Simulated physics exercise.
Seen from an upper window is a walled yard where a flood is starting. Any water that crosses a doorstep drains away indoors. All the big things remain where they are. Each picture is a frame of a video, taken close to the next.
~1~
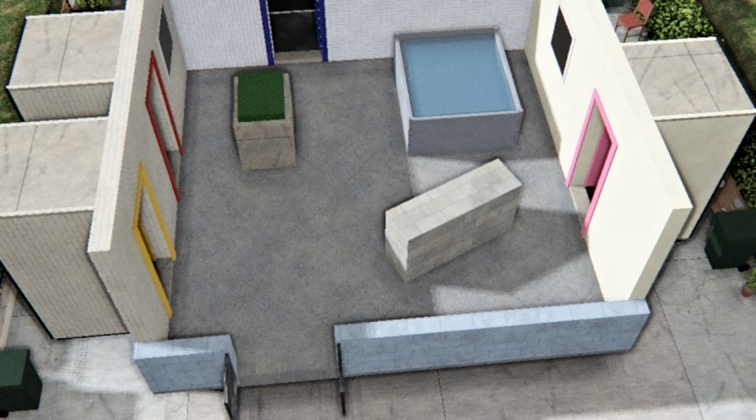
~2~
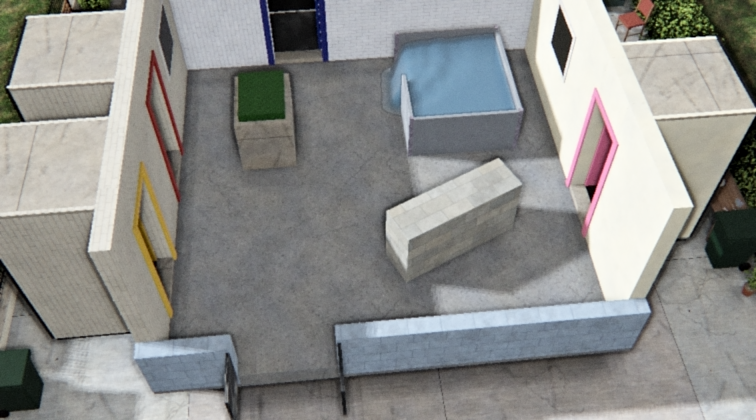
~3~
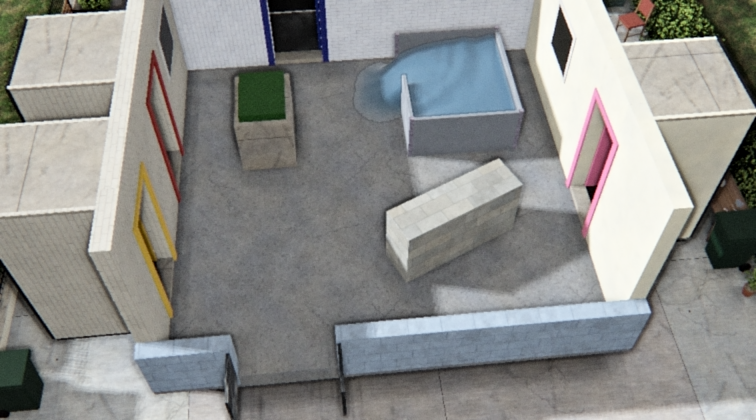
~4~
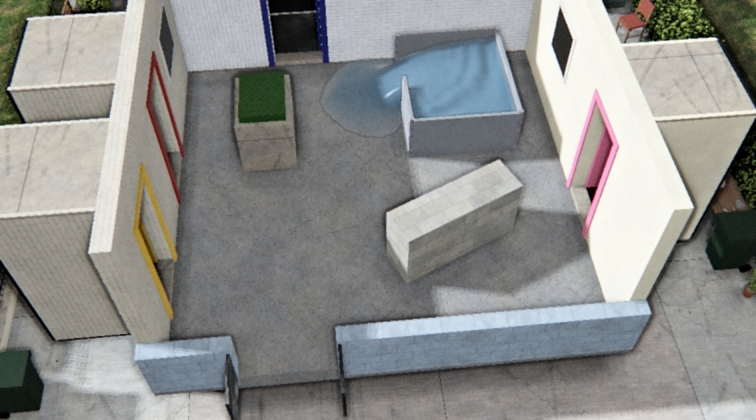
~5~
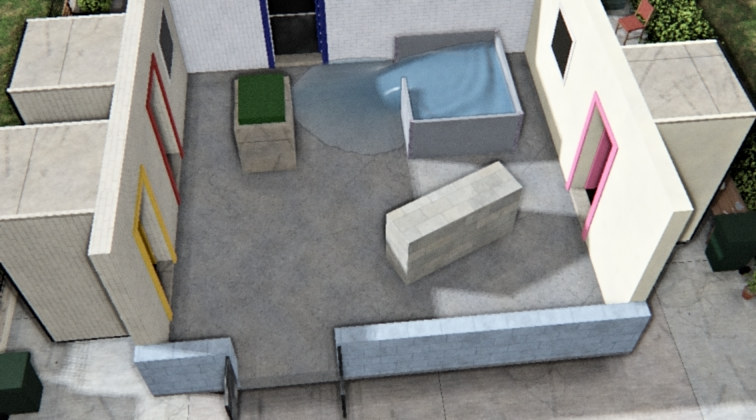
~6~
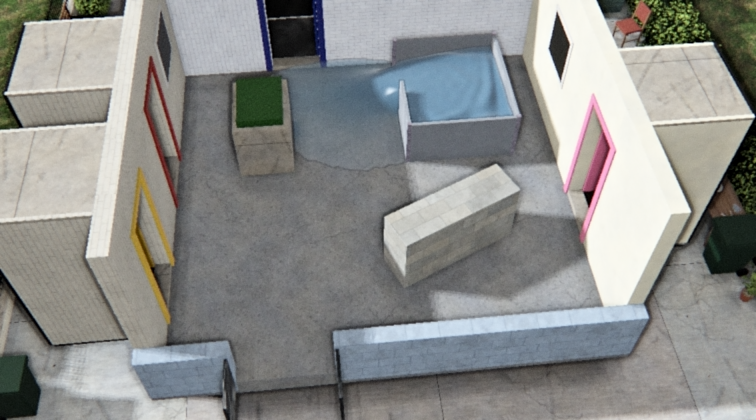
In a walled yard, water pours from the tank's left side and spreads left across the ground.
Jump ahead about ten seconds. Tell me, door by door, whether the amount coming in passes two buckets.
The blue door sees more than two buckets come in; the yellow door sees no more than two buckets come in; the red door sees no more than two buckets come in; the pink door sees no more than two buckets come in.
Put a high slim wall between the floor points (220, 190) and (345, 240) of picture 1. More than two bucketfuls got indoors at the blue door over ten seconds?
Well, blue gets past it.
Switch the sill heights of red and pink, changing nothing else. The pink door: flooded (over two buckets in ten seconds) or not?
As far as I can tell, the pink one doesn't reach it.
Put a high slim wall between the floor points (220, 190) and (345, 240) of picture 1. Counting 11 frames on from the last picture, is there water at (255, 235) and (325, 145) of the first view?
As listed: Not flooded, wet.
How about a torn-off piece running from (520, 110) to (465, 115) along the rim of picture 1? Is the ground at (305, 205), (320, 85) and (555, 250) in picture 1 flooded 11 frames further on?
So: Wetted, then spared, then wetted.
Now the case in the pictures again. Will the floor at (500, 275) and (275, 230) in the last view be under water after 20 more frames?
Not wet, soaked.
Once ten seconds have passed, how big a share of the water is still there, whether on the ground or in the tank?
Estimate: 74 %.
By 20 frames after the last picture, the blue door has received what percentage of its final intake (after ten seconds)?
Close to 50 percent.
A moment on, water covers 25 % of the floor; the blue door under two buckets in, the yellow door not reached, the red door not reached, the pink door not reached.
Next, water covers 35 % of the floor; the blue door over two buckets in, the yellow door not reached, the red door wet at the sill, nothing in, the pink door not reached.
Then, water covers 65 % of the floor; the blue door over two buckets in, the yellow door wet at the sill, nothing in, the red door wet at the sill, nothing in, the pink door not reached.
Later, water covers 80 % of the floor; the blue door over two buckets in, the yellow door wet at the sill, nothing in, the red door wet at the sill, nothing in, the pink door not reached.
In the end, water covers 90 % of the floor; the blue door far over two buckets in, the yellow door wet at the sill, nothing in, the red door wet at the sill, nothing in, the pink door wet at the sill, nothing in.
